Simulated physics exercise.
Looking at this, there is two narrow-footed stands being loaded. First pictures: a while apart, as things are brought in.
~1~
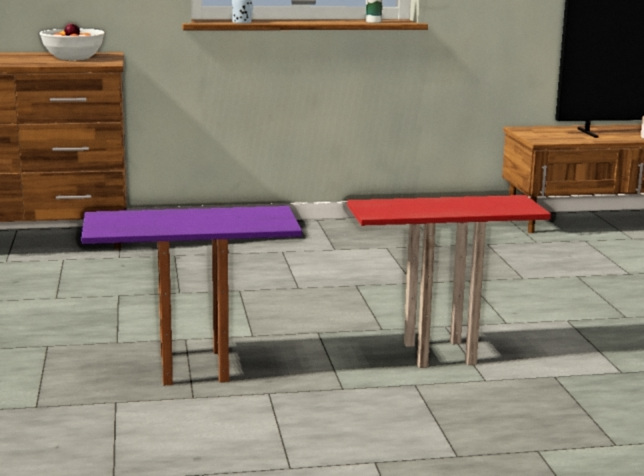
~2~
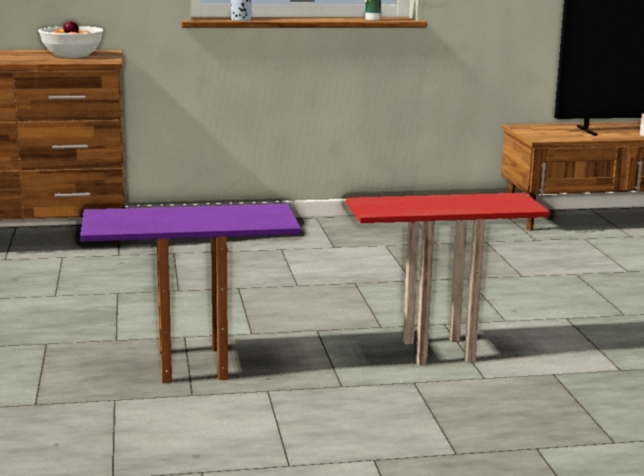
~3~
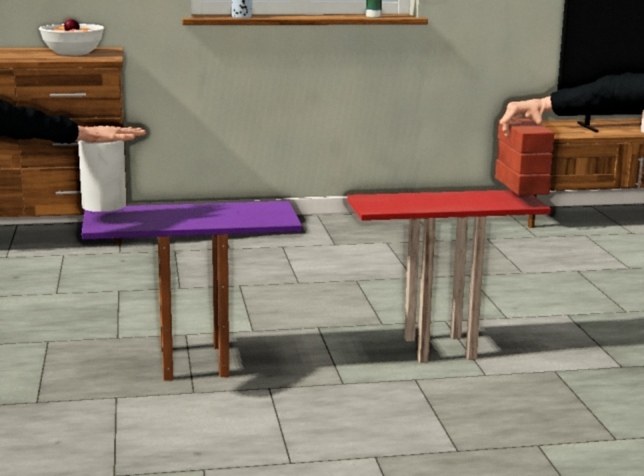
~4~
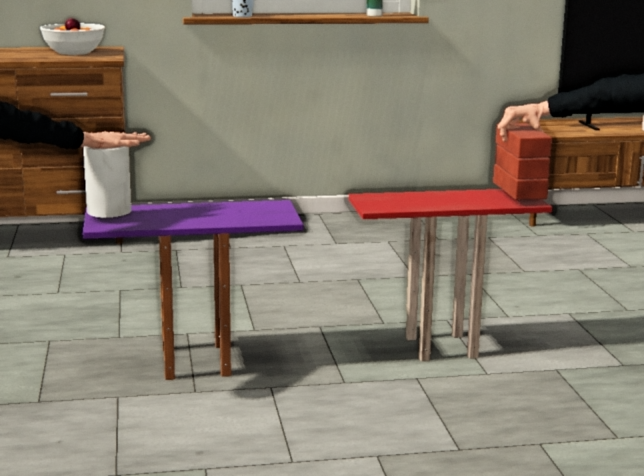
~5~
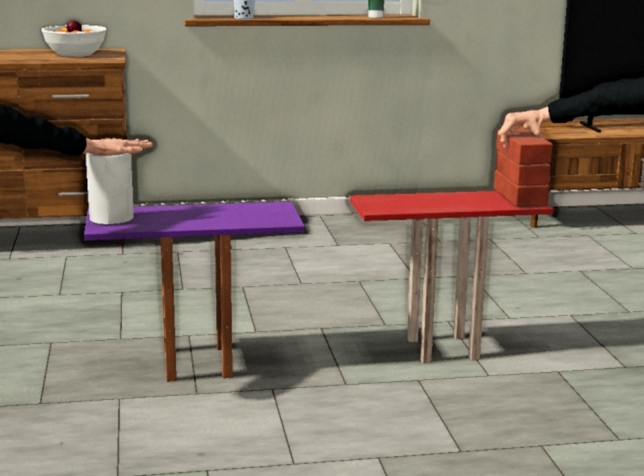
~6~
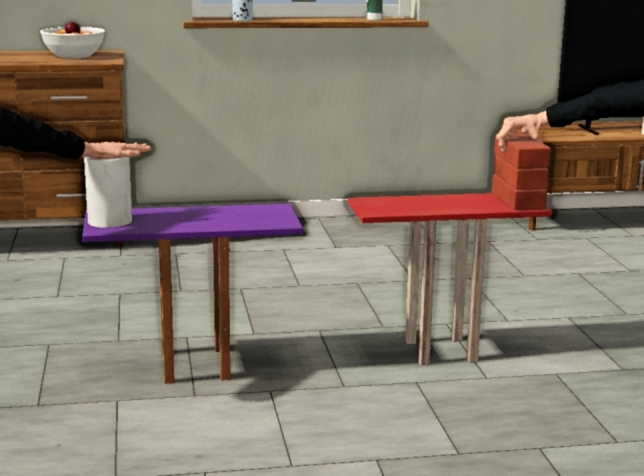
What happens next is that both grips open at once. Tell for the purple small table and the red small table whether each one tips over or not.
Tipping over - purple small table: No; red small table: Yes.
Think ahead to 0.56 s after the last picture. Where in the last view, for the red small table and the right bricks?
Around (506, 206); the other around (582, 200).
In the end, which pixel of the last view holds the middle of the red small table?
The middle ends up near (582, 265).
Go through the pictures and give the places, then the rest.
Purple small table (191, 224); red small table (447, 210), in the first picture.
Red small table (446, 208), in the second picture.
Still on the way; purple small table (191, 219); left roll (103, 173), in the third picture.
Still on the way; red small table (449, 203); right bricks (522, 161), in the fourth picture.
Still on the way; purple small table (194, 220); left roll (110, 185), in the fifth picture.
In place, still held; purple small table (192, 222); red small table (448, 207); right bricks (520, 171), in the sixth picture.
Then, 0.56 s on from there, purple small table at rest near (192, 222); red small table turned 23° from its first pose near (506, 206).
Then, 0.74 s on from there, purple small table at rest near (192, 222); red small table turned 56° from its first pose near (559, 244).
In the end, the purple small table keeps steady, near (192, 222); the red small table goes over, near (582, 265).
